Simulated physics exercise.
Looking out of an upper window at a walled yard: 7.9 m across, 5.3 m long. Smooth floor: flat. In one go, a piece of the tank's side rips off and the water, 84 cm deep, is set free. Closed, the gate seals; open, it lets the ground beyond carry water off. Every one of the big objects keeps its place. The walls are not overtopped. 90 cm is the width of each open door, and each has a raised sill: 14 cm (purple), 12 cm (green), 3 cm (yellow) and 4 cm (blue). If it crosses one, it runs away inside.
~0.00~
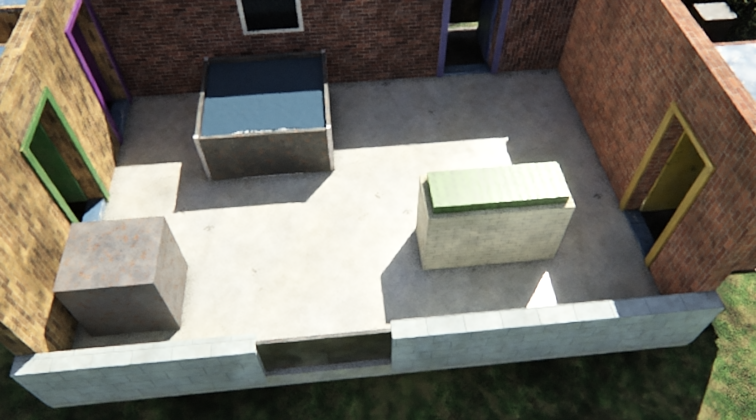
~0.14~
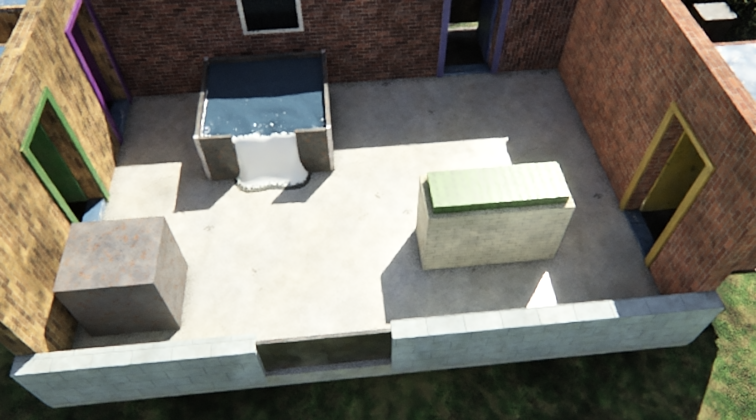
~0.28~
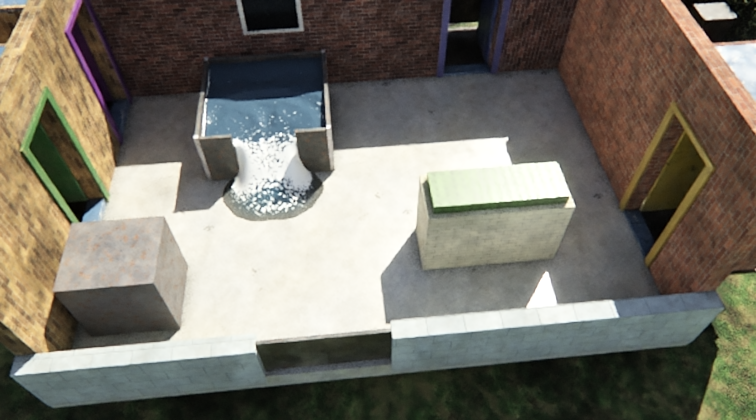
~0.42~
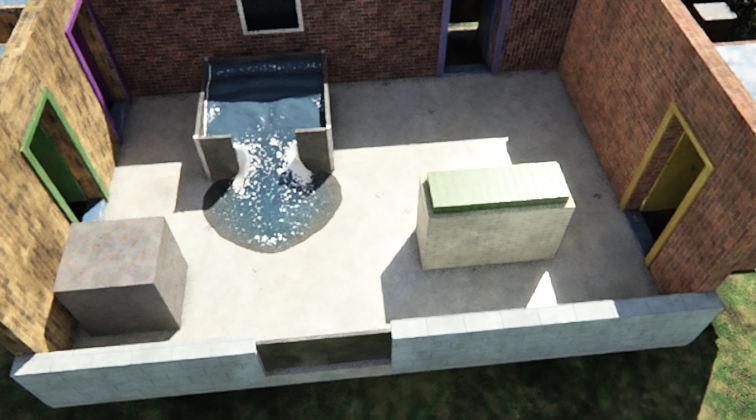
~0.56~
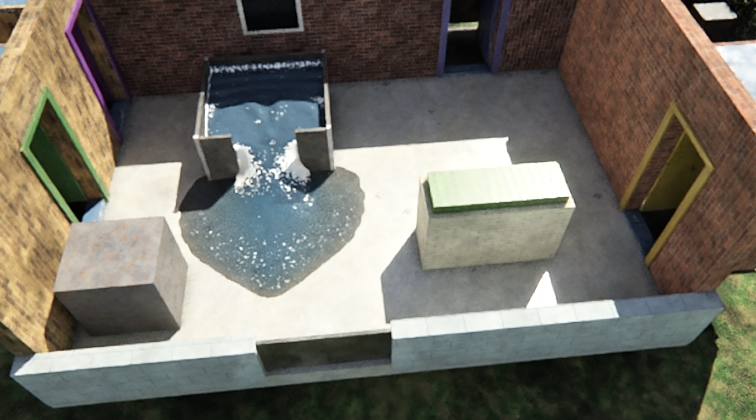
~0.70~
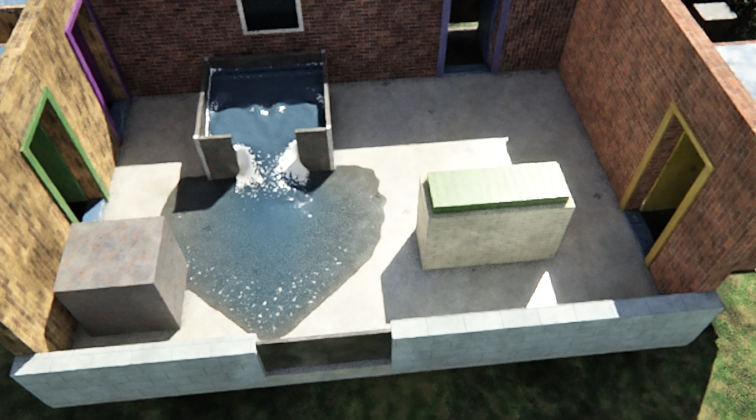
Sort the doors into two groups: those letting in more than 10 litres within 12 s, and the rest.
The purple door goes with the rest; the green door goes with the rest; the yellow door goes in the first group; the blue door goes in the first group.
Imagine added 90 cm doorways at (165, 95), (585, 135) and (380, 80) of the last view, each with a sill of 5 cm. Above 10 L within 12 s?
Door 1: Higher; door 2: Lower; door 3: Higher.
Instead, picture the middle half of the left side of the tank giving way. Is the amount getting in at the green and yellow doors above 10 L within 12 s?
Measured against that limit, green comes out beyond it and yellow comes out beyond it.
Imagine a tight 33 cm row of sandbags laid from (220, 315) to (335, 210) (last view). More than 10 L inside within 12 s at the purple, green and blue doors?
Well, the purple one is more than allowed, the green one is more than allowed, and the blue one is more than allowed.
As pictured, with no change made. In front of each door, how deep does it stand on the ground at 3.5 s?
Purple 2 cm, green 9 cm, yellow 13 cm, blue 0 cm.
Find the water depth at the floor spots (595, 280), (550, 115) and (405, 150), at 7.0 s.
In that order: 14, 4 and 2 cm.
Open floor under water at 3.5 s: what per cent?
Roughly 55 % of the floor is wet.
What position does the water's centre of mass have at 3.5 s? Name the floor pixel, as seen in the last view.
Around (290, 225).
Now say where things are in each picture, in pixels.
The first picture shows still water, 84 cm deep, in the tank at (265, 96).
In the second picture, water pours out at (270, 161) and has run 0.6 m, to (305, 179); typically 9 cm deep outside, 84 cm at the tank's back.
In the third picture, the front is at (294, 212), 0.9 m from the gap at (270, 162); 0.9 m2 of floor is under water; 84 cm left at the back of the tank.
In the fourth picture, water pours out at (270, 162) and has run 1.5 m, to (287, 245); typically 9 cm deep outside, 79 cm at the tank's back.
In the fifth picture, water pours out at (270, 162) and has run 2.2 m, to (282, 288); typically 6 cm deep outside, 71 cm at the tank's back.
In the sixth picture, water pours out at (270, 162) and has run 2.8 m, to (278, 332); typically 5 cm deep outside, 72 cm at the tank's back.
After 1.4 s water covers 30 % of the floor and is deepest (44 cm) near (271, 179); purple door not reached, green door 1 cm at the sill, 0 L in, yellow door not reached, blue door not reached.
After 2.2 s water covers 40 % of the floor and is deepest (34 cm) near (296, 342); purple door not reached, green door 9 cm at the sill, 0 L in, yellow door not reached, blue door not reached.
After 3.5 s water covers 55 % of the floor and is deepest (27 cm) near (70, 364); purple door 2 cm at the sill, 0 L in, green door 9 cm at the sill, 1 L in, yellow door 13 cm at the sill, 11 L in, blue door not reached.
After 7.0 s water covers 90 % of the floor and is deepest (18 cm) near (649, 322); purple door 11 cm at the sill, 0 L in, green door 10 cm at the sill, 2 L in, yellow door 11 cm at the sill, 157 L in, blue door not reached.
After 12.0 s water covers 100 % of the floor and is deepest (10 cm) near (361, 84); purple door 8 cm at the sill, 0 L in, green door 8 cm at the sill, 2 L in, yellow door 7 cm at the sill, 265 L in, blue door 7 cm at the sill, 57 L in.
